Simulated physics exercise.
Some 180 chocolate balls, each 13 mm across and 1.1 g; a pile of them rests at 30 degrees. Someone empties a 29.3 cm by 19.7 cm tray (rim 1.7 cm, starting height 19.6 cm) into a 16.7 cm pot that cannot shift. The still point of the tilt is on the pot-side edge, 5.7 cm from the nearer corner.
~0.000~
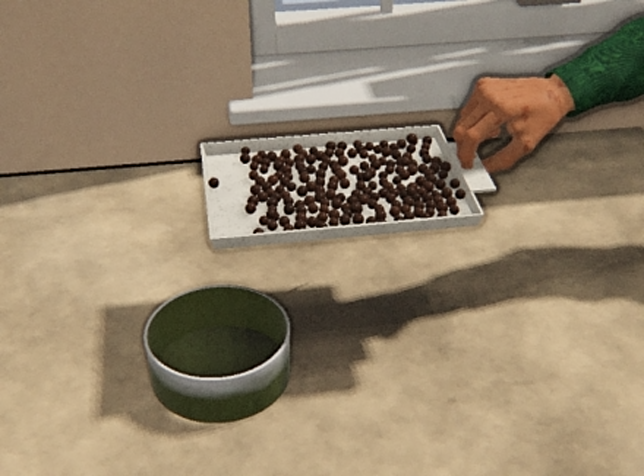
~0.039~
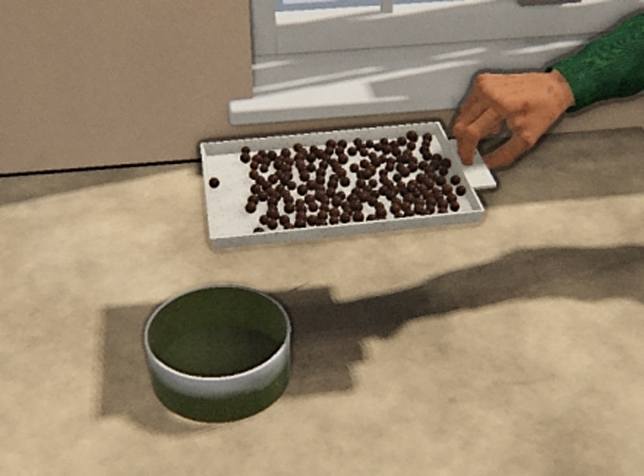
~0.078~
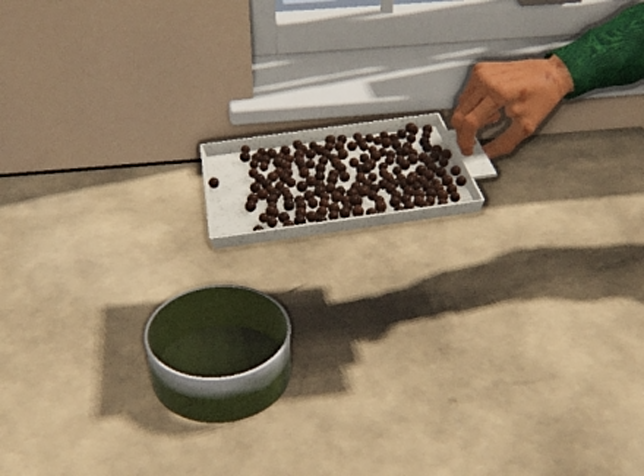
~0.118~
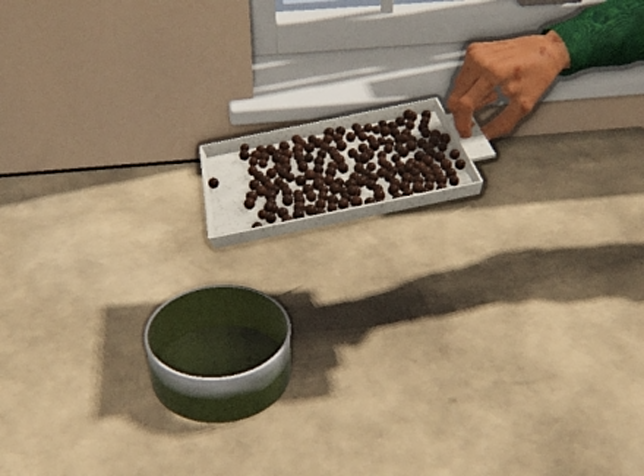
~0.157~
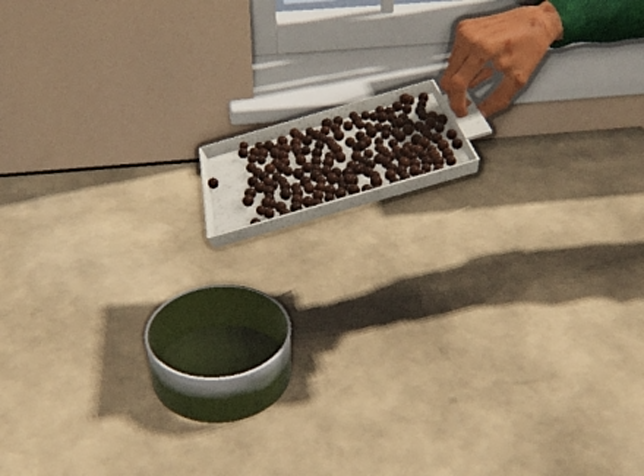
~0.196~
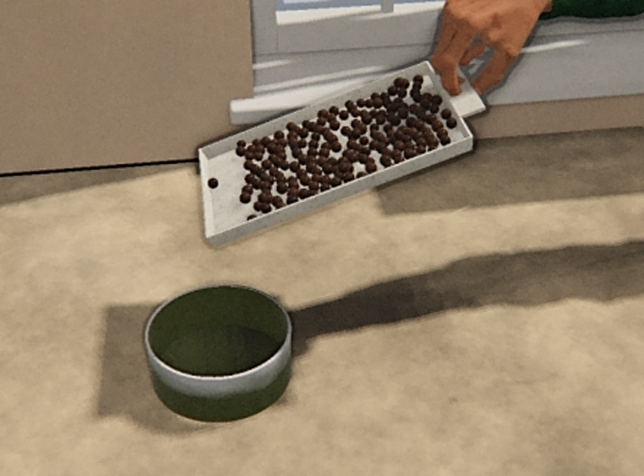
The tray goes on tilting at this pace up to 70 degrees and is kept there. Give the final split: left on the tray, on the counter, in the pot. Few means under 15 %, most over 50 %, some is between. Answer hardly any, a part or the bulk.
Tray a part, counter the bulk, pot hardly any.
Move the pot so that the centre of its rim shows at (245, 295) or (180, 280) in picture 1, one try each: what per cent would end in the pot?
About 5 and 40 per cent.
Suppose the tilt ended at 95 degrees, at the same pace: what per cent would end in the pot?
It would be near 10 per cent.
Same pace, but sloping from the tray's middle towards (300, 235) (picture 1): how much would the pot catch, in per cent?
Some 60 per cent.
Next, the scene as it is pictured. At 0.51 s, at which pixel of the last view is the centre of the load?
Near (227, 152).
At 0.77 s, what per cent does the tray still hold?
About 30 per cent.
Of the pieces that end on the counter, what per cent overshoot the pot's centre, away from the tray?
About 100 per cent.
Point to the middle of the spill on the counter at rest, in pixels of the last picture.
Around (86, 301).
After 0.39 s, tilt 46 degrees; the tray holds 100 %, the pot 0 %.
Then, at 0.51 s, tilt 63 degrees; the tray holds 100 %, the pot 0 %.
After 0.77 s, tilt 70 degrees; the tray holds 30 %, the pot 0 %.
At rest (1.9 s), tray 25 %, counter 70 %, pot 5 %.
